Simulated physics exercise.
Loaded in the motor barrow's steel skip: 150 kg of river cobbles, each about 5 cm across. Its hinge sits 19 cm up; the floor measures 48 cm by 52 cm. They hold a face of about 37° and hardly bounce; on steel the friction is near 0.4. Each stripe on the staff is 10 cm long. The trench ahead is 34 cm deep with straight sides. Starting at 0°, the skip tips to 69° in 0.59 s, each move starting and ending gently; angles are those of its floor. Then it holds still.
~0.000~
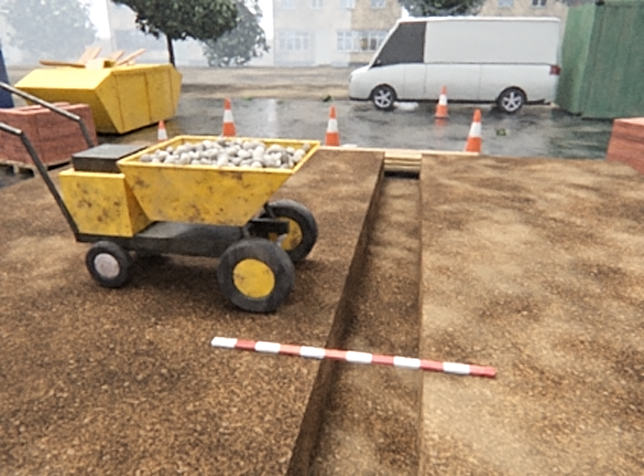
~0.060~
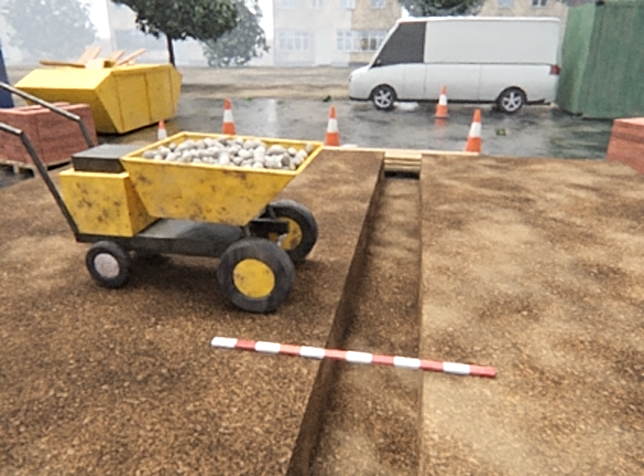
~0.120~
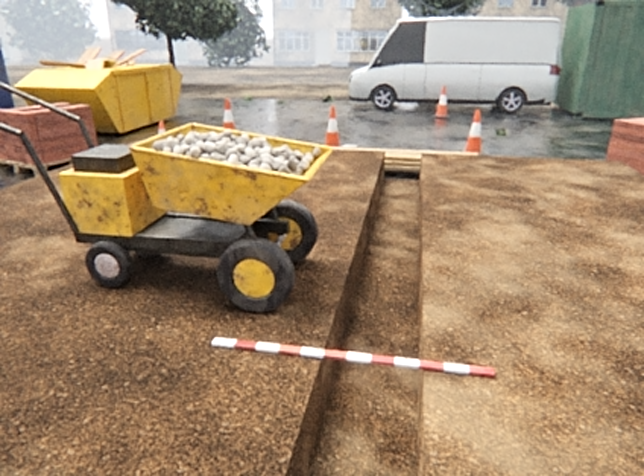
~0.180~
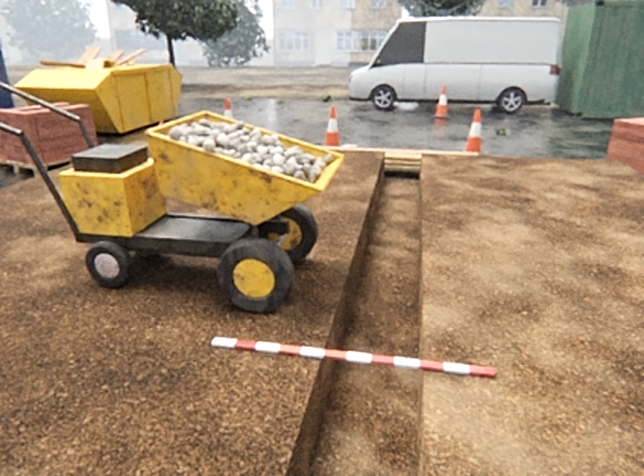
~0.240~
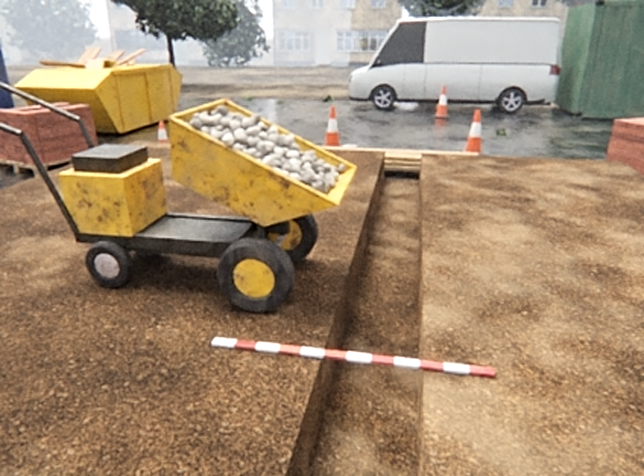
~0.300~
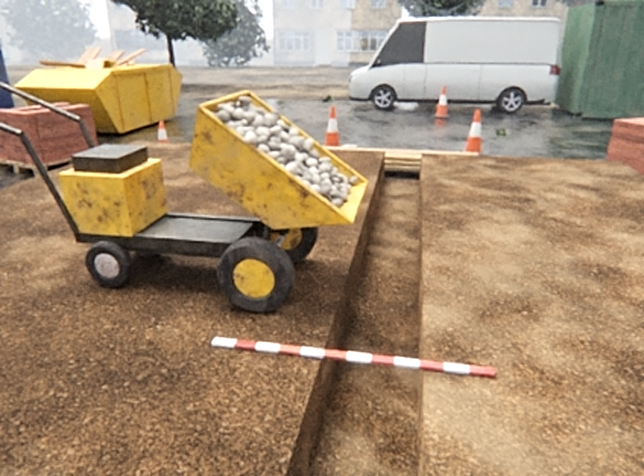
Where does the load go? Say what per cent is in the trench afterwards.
About 49 per cent.
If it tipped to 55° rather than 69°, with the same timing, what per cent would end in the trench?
It would be near 45 per cent.
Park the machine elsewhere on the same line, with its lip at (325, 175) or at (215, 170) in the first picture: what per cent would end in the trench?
About 20 and 90 per cent.
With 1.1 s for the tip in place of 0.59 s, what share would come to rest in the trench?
In that case some 70 per cent.
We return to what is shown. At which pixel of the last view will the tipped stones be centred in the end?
Their middle is at about (431, 294).
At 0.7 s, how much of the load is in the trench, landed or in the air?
About 25 per cent by then.
After 0.4 s the floor is at 58°; 100 % in the skip; the foremost stones are at (371, 233).
After 0.7 s the floor is at 69°; 62 % in the skip, 25 % in the trench, 13 % past the trench; the foremost stones are at (450, 284).
After 1.0 s the floor is at 69°; 11 % in the skip, 38 % in the trench, 51 % past the trench; the foremost stones are at (634, 312).
After 3.0 s the floor is at 69°; 0 % in the skip, 49 % in the trench, 51 % past the trench; the foremost stones are past the picture's edge.
